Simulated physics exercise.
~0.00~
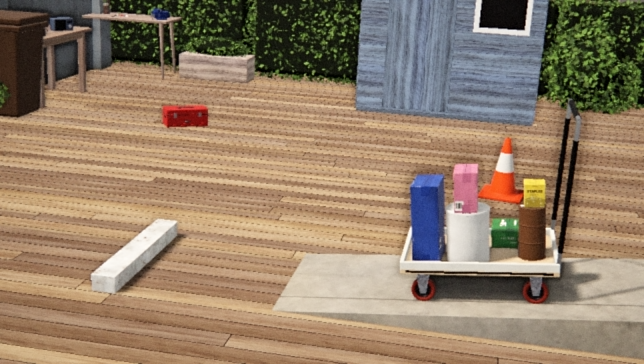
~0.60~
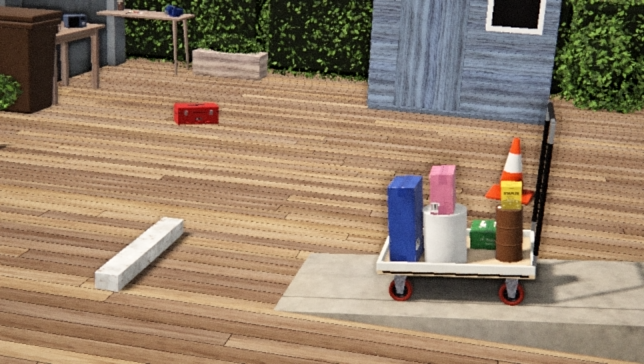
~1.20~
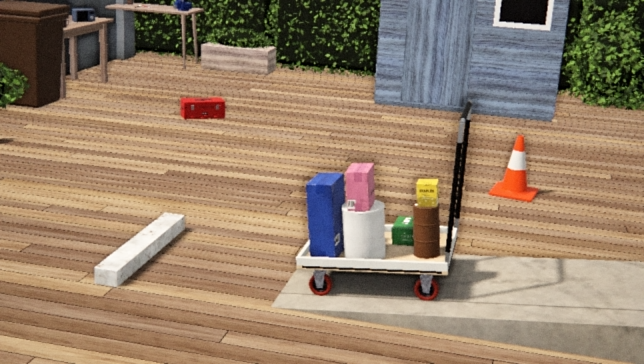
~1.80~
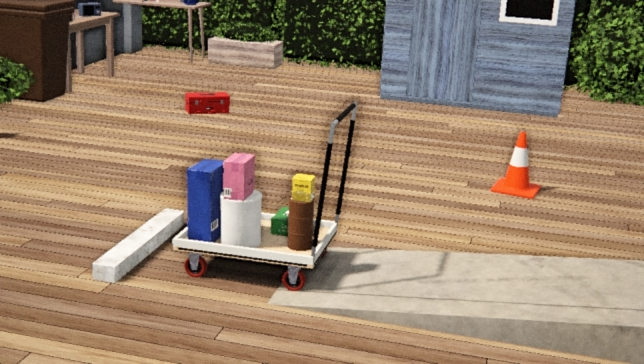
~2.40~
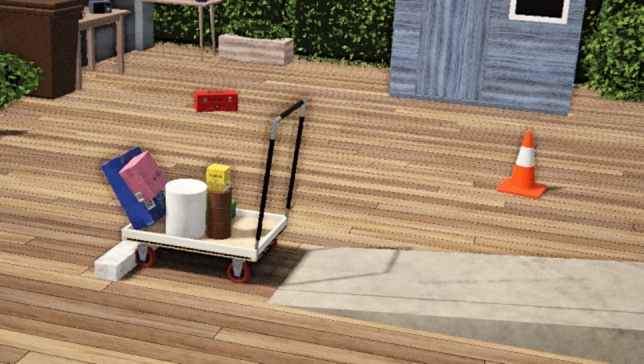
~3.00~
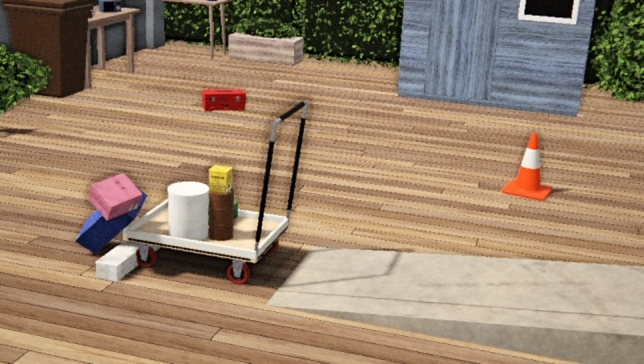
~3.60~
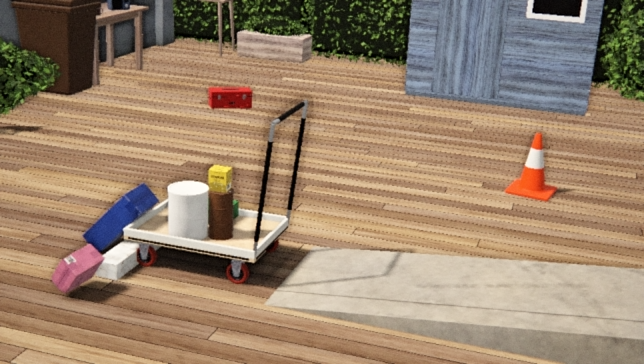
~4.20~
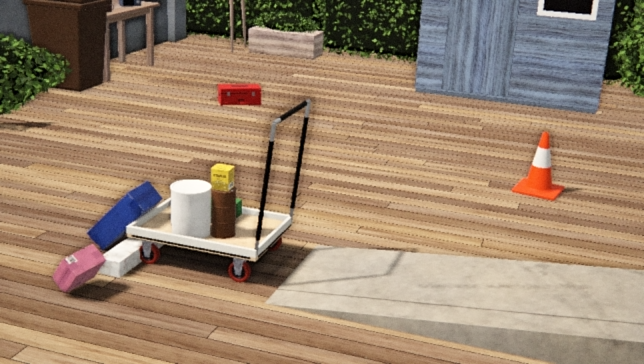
A flat trolley loaded with boxes and containers rolled left down a ramp and across the decking until it stopped against a white kerb, where the blue and pink boxes toppled off the front while the pail, canister and yellow box stayed upright aboard.
